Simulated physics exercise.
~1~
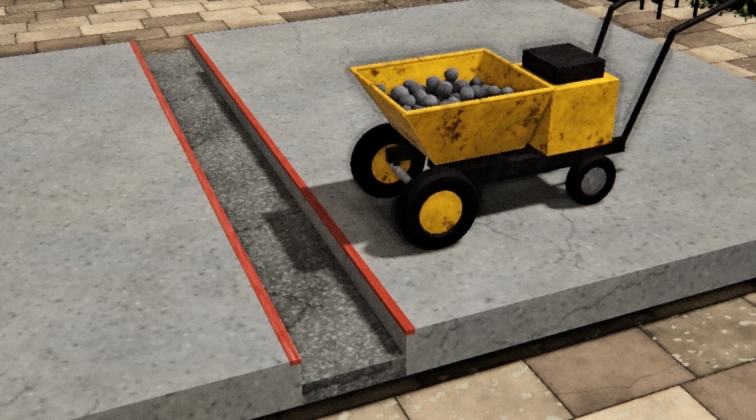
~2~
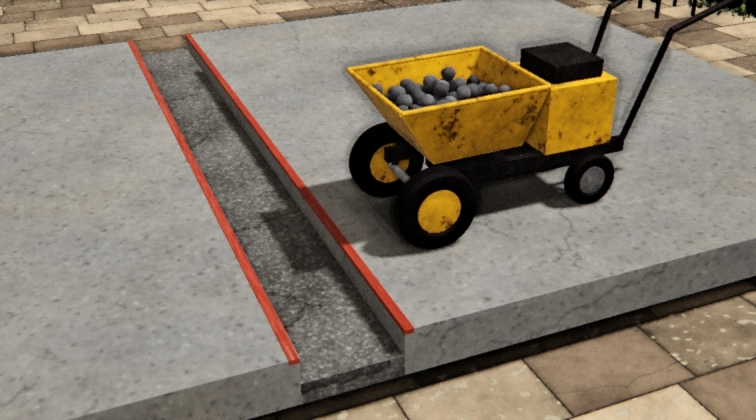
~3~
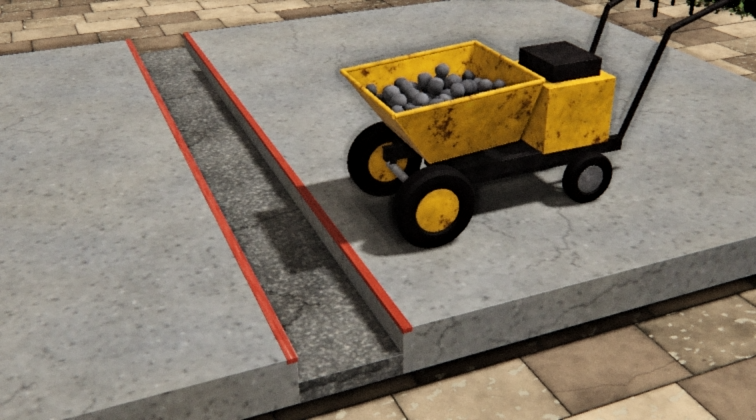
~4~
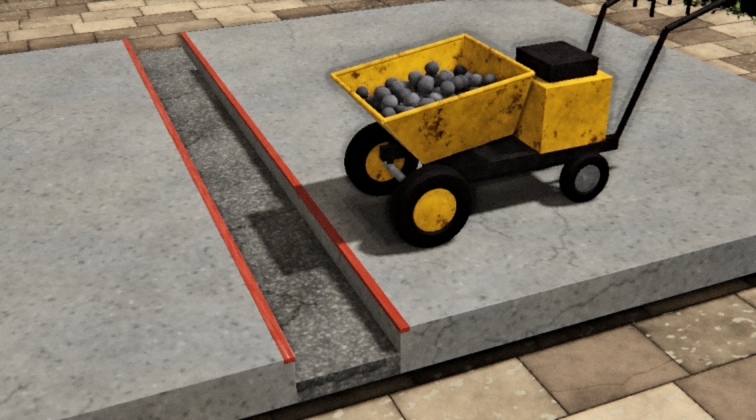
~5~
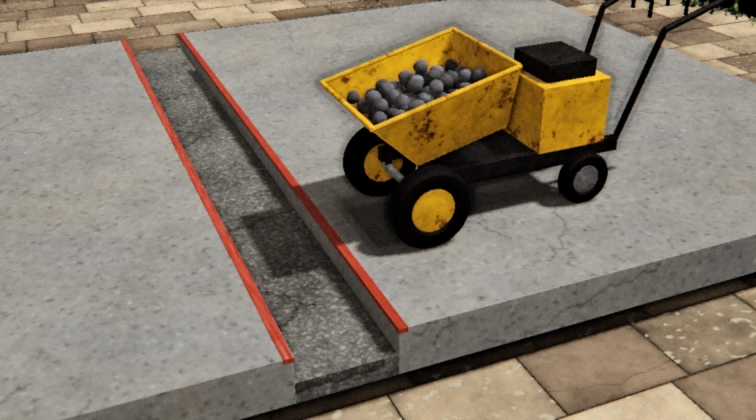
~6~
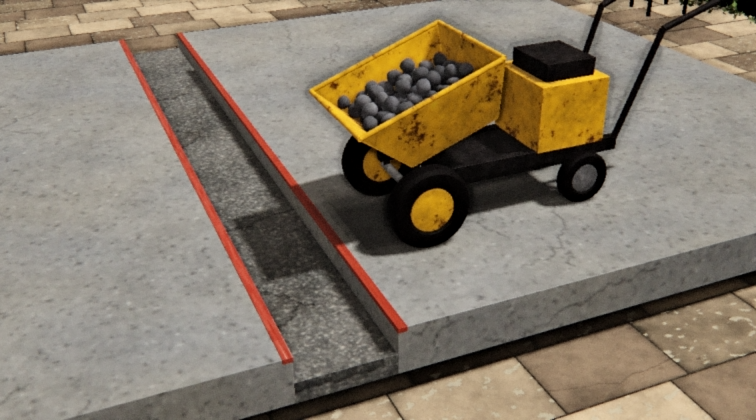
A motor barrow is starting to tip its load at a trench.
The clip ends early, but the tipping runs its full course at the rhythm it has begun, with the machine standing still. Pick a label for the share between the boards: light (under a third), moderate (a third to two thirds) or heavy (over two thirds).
Heavy - over two thirds.
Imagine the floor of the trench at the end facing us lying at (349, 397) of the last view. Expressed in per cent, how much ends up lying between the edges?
I'd put it at some 100 in a hundred.
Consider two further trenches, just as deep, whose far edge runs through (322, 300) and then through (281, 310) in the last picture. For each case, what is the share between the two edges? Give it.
First try: About 20 %; second try: About 80 %.
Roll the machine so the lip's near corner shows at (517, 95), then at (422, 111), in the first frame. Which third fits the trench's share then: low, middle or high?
Below one third, then beyond two thirds.
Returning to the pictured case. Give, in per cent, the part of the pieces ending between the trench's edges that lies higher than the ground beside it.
My best guess is some 15 per cent.
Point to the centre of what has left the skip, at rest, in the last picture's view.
Somewhere around (277, 255) in the last picture.
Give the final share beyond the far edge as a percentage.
It comes to 0 per cent or so.
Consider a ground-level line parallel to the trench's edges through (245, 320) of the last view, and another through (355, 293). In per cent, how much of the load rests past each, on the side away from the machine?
Estimate, first then second: 0 %, 90 %.
Soon, skip tipped steeply; all in the skip.
A while on, skip tipped right over; nearly all in the skip; a small part in or heaped over the trench; a stray few falling.
Towards the end, skip tipped right over; about a third in the skip; about two thirds in or heaped over the trench; a stray few beyond it.
Finally, skip tipped right over; a small part in the skip; nearly all in or heaped over the trench; a stray few beyond it.
